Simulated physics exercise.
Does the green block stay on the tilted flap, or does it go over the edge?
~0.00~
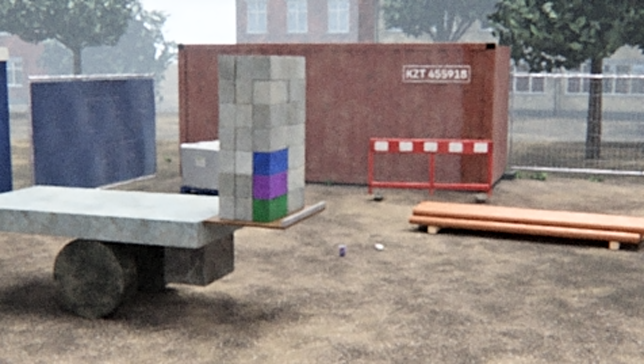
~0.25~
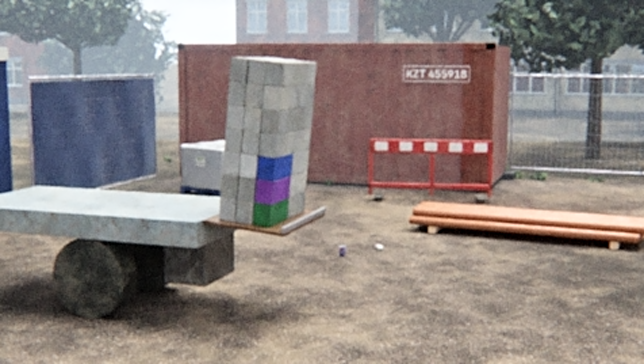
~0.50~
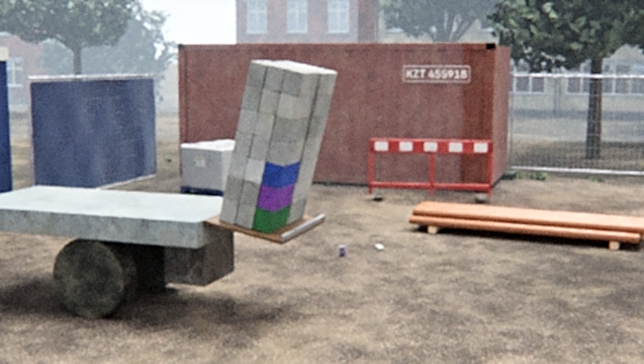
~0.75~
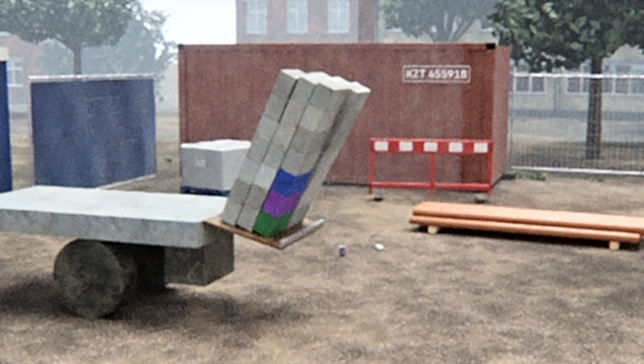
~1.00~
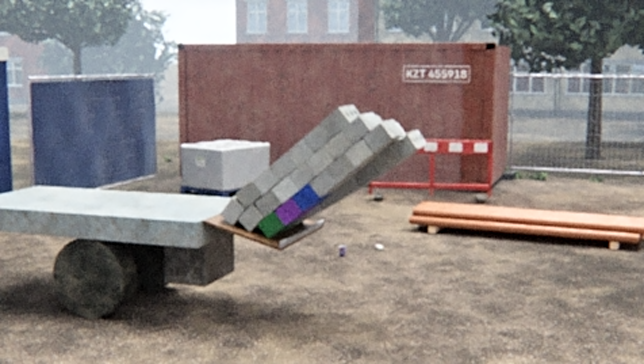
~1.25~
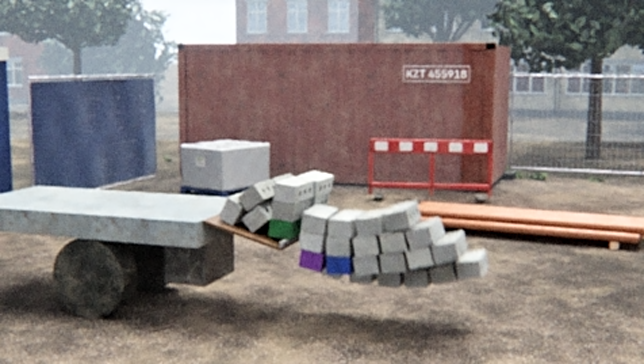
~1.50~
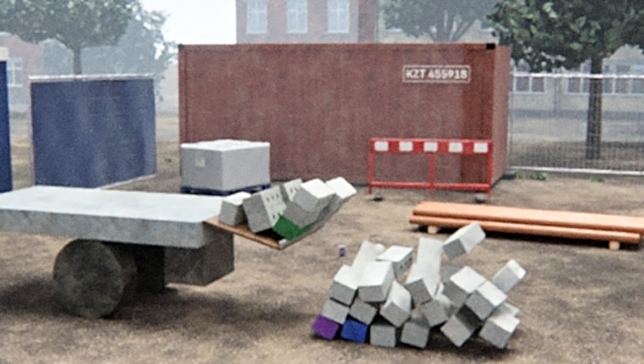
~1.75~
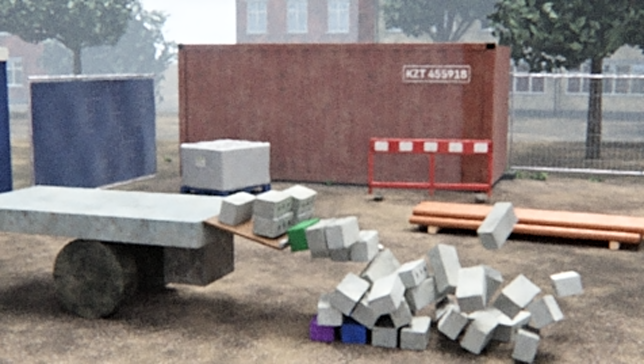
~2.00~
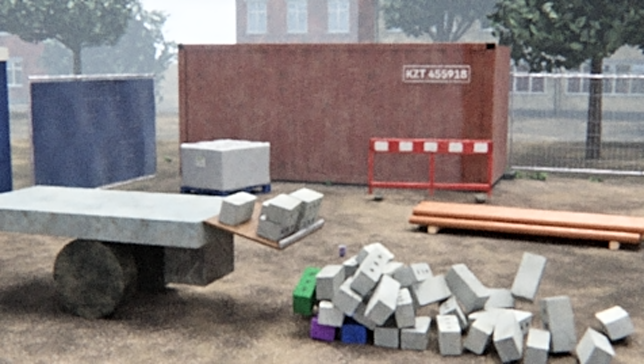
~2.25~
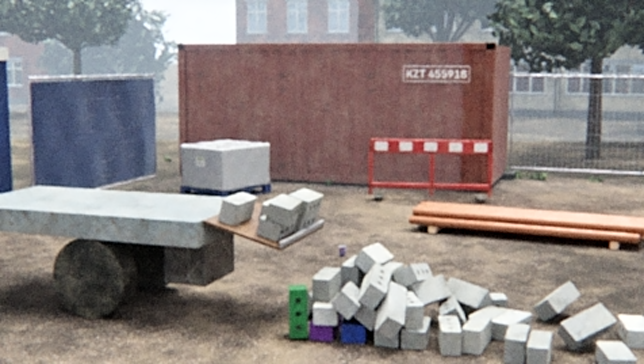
It goes over the edge. It stays on the flap for a while after most of the stack has fallen, then drops and comes to rest on the ground at the left end of the heap.
At the start, a tall stack of grey blocks, with one blue, one purple and one green among them, stands on a flap at the right end of a flat-bed. The flap dips gently to the right and the whole stack leans over with it. The leaning stack slides apart in slanting rows and topples off the outer edge, taking the blue and purple blocks to the ground. Grey blocks tumble and scatter to the right, while the green block lingers on the flap, then drops too. It ends at the left of the heap, with a few grey blocks still on the tilted flap.
